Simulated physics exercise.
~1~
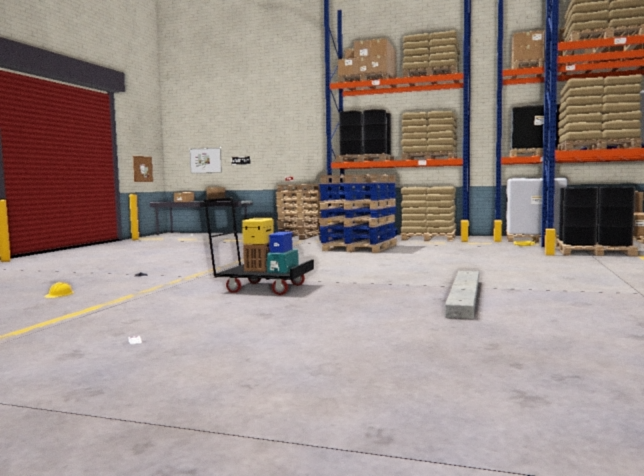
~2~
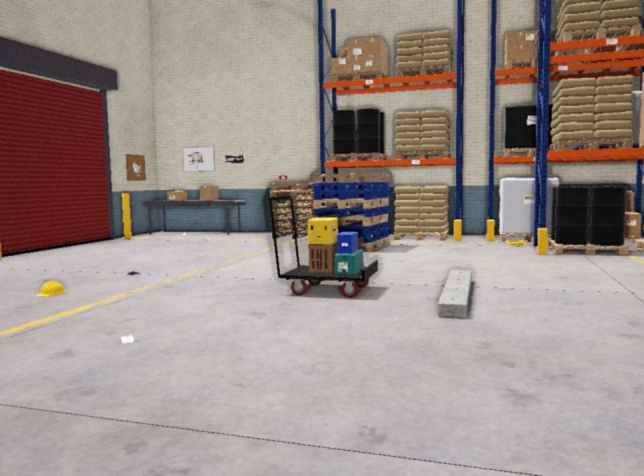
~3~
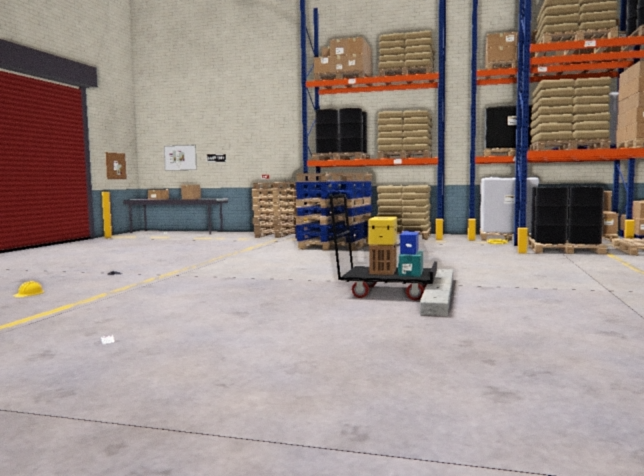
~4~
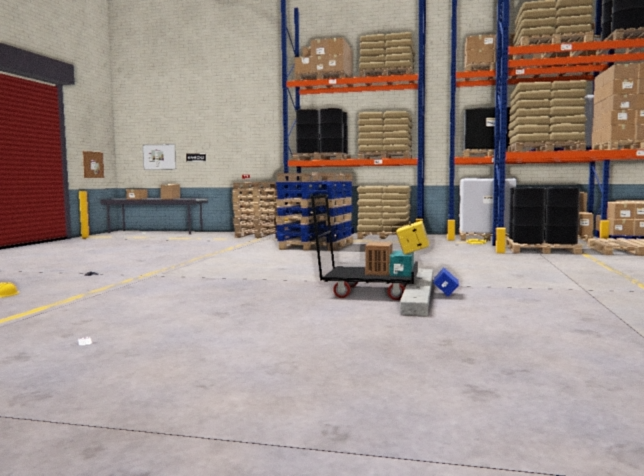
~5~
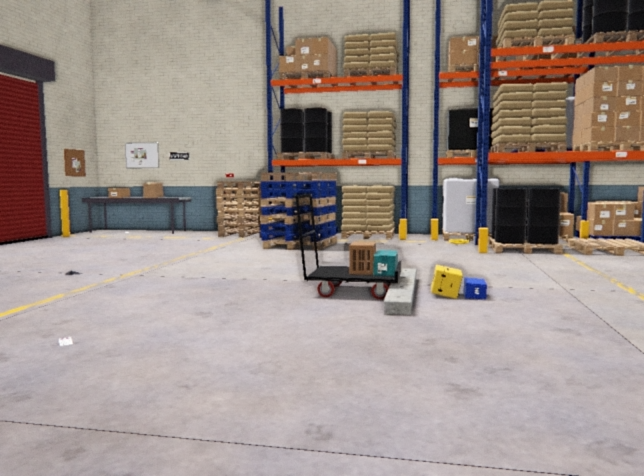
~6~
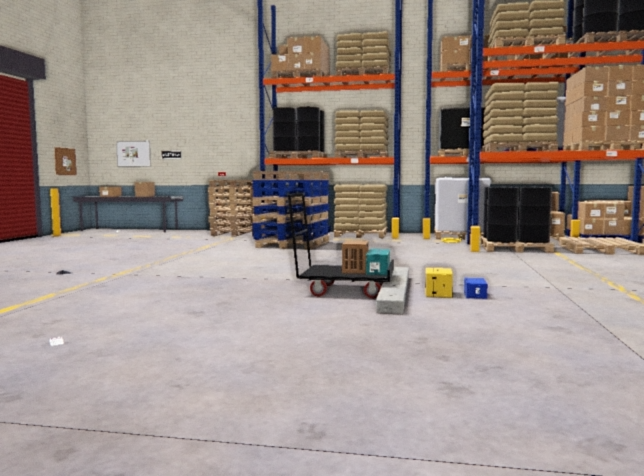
Flat trolley rolling right across a warehouse floor, stopping at a low beam, yellow toolbox and blue tote tumbling off beyond it.
